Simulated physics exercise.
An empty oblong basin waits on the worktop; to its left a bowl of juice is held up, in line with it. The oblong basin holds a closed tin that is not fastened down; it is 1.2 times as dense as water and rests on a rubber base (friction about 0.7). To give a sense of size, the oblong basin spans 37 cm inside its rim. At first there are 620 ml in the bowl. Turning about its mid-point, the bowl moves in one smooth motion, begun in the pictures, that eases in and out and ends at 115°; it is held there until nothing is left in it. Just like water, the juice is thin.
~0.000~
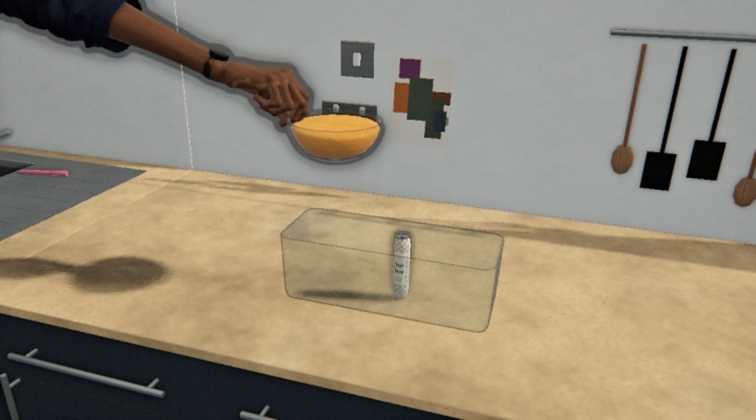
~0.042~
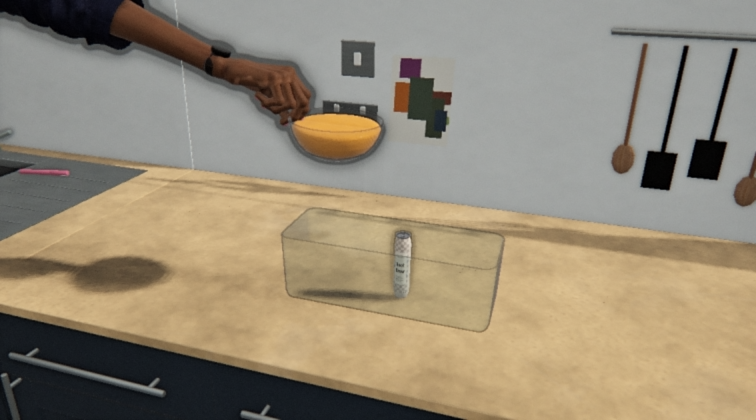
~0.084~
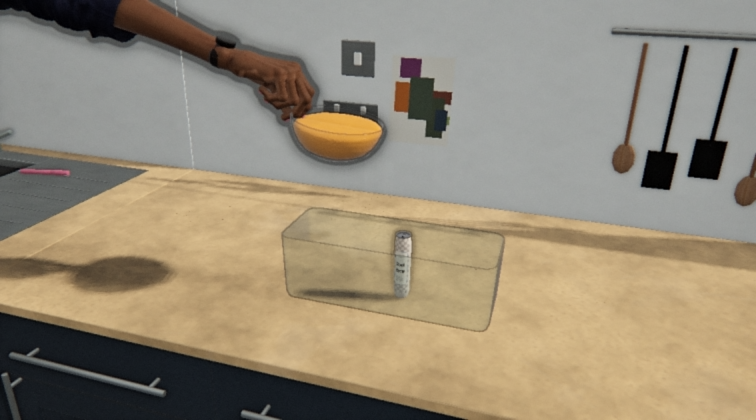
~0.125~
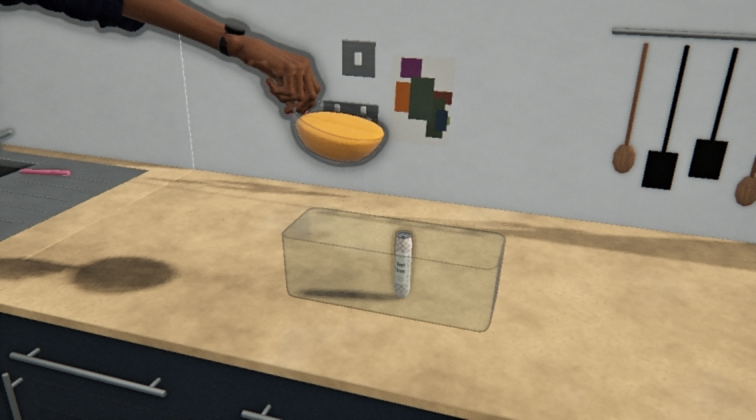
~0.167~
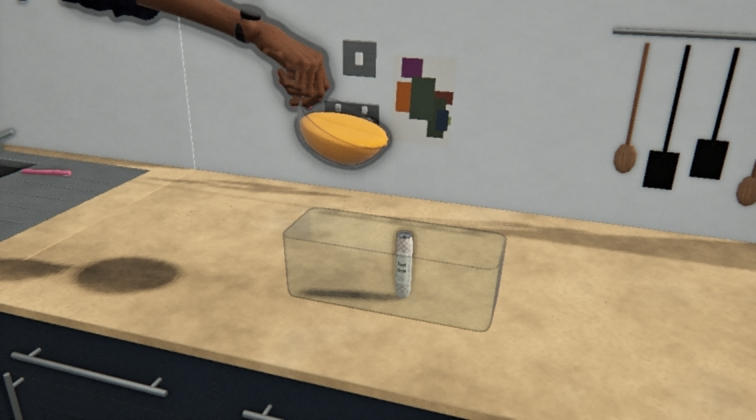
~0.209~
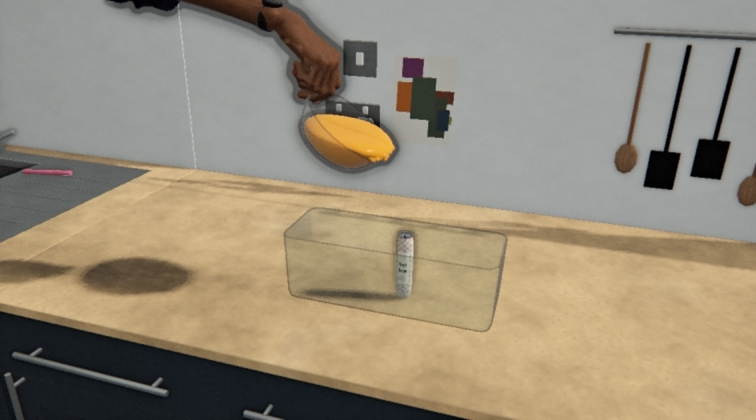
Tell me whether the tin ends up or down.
It stays on its base.
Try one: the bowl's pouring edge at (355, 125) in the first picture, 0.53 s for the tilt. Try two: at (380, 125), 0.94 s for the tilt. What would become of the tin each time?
Try 1: Tipped over; try 2: Still standing.
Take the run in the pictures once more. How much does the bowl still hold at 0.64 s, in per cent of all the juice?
Close to 0 in a hundred.
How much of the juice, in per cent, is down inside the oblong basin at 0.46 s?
Near 60 in a hundred.
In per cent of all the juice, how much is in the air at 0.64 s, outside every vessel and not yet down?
It comes to some 3 percent of the total.
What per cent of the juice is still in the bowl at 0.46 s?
Close to 1 in a hundred.
By 0.46 s the tilt is 109° and 1 per cent is still to pour; the tin stands where it began.
By 0.64 s the tilt is 115° and 0 per cent is still to pour; the tin leans 4°.
By 0.82 s the tilt is 115° and 0 per cent is still to pour; the tin stands where it began.
By 1.03 s the tilt is 115° and 0 per cent is still to pour; the tin stands where it began.
At rest the tin stands where it began.
